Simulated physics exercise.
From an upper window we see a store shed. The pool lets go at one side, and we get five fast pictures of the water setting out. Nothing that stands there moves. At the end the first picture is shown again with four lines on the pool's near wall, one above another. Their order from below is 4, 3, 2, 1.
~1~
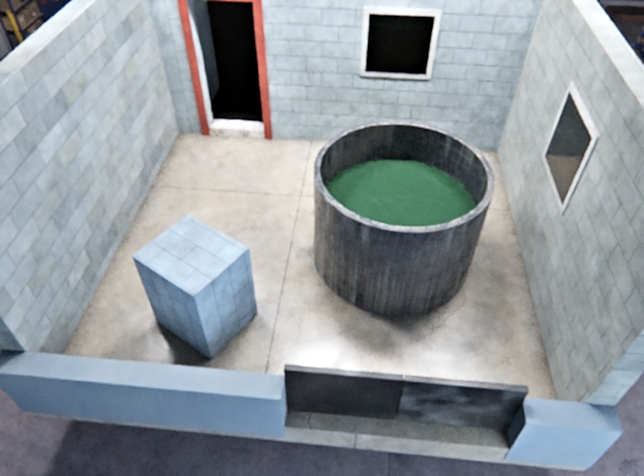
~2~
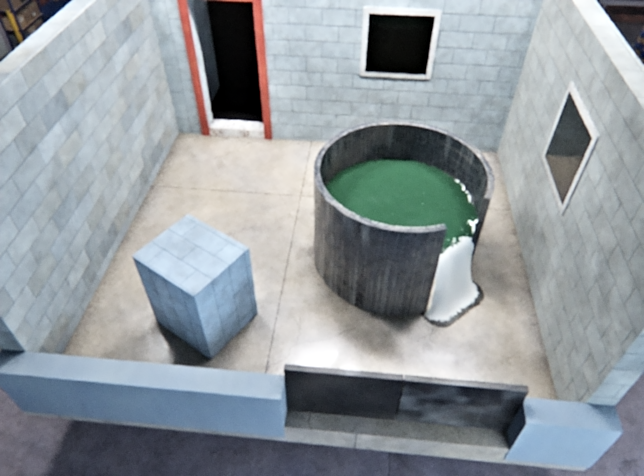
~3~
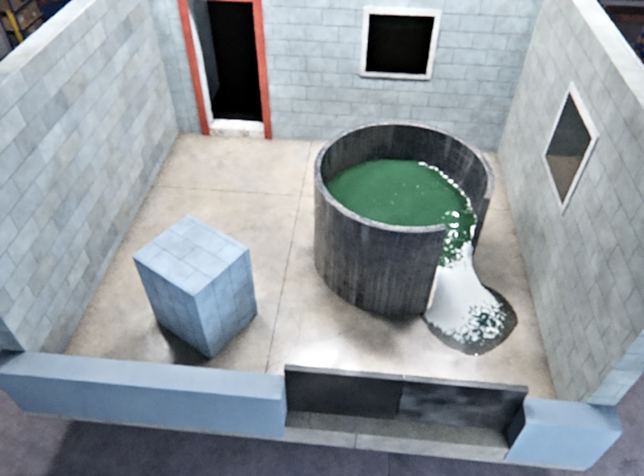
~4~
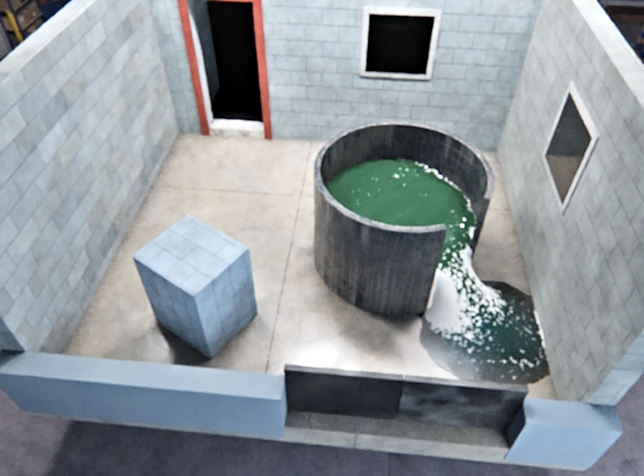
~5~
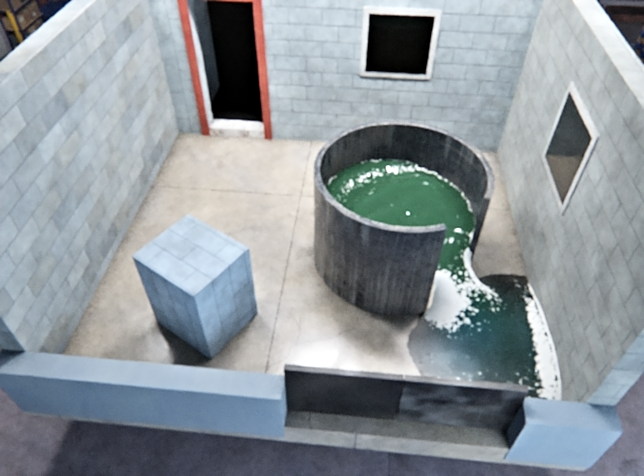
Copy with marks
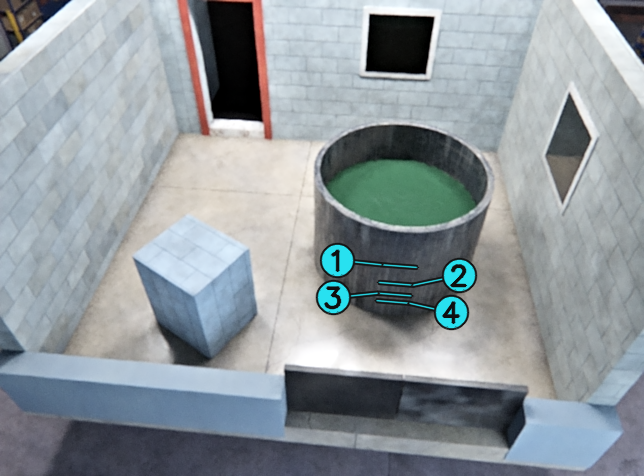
Green water poured through a gap that opened in the right side of the round, dark tank, foaming white as it spread across the shed floor toward the front and the right-hand wall.
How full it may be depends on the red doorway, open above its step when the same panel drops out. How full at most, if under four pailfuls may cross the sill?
1 is the one.
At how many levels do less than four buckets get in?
All of them.
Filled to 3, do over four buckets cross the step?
No, not at all.
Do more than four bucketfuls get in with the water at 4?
No.
On the marked copy, 1 at (398, 266); 2 at (396, 283); 3 at (394, 294); 4 at (393, 301); from the bottom up 4, 3, 2, 1.
For line 1, a bucket or two gets in.
For line 2, nothing gets over.
For line 3, nothing gets over.
For line 4, nothing gets over.
